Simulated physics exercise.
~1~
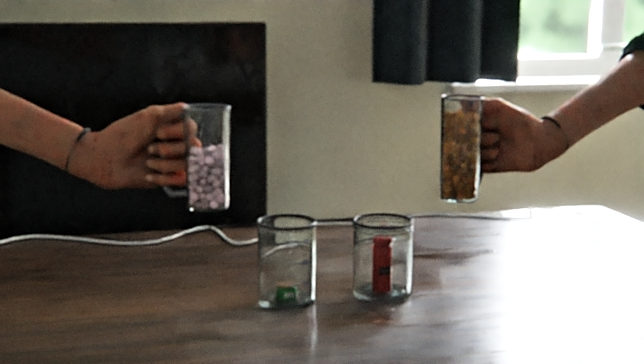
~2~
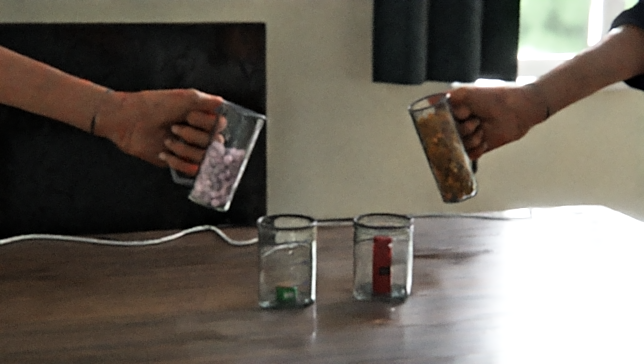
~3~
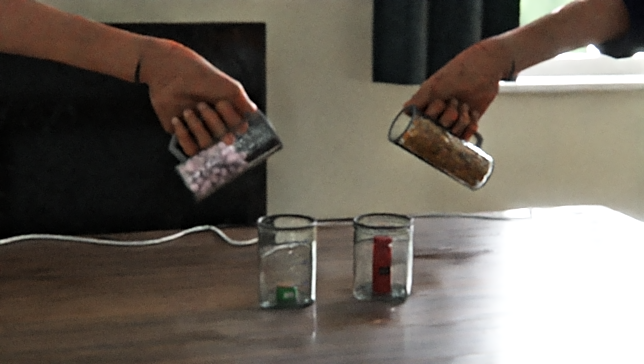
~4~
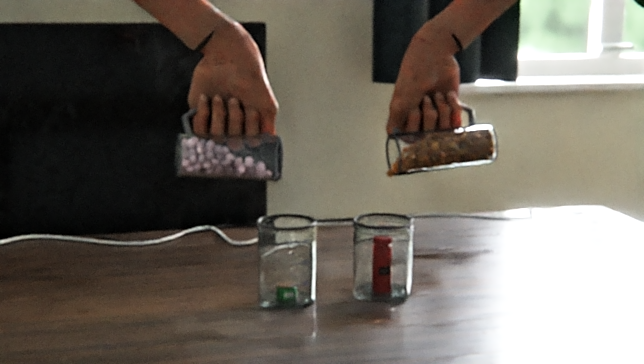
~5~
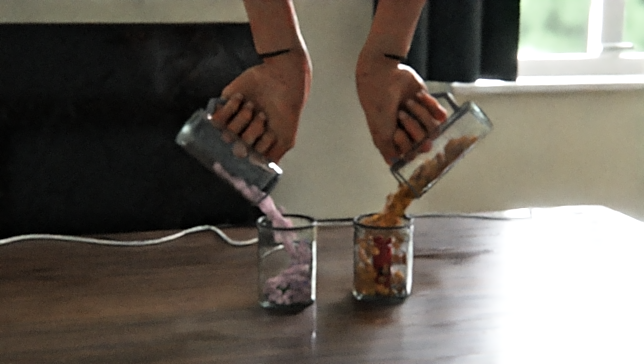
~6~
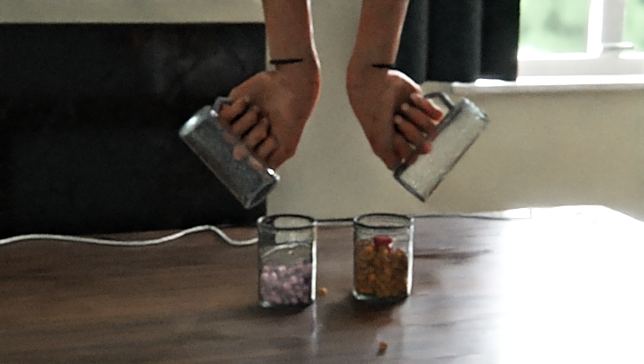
Two hands tipped glass mugs of pinkish and orange-brown bits over two clear glasses on a table, emptying both; the small green object on the left got buried, while the red one's top still showed, with two stray pieces on the table.
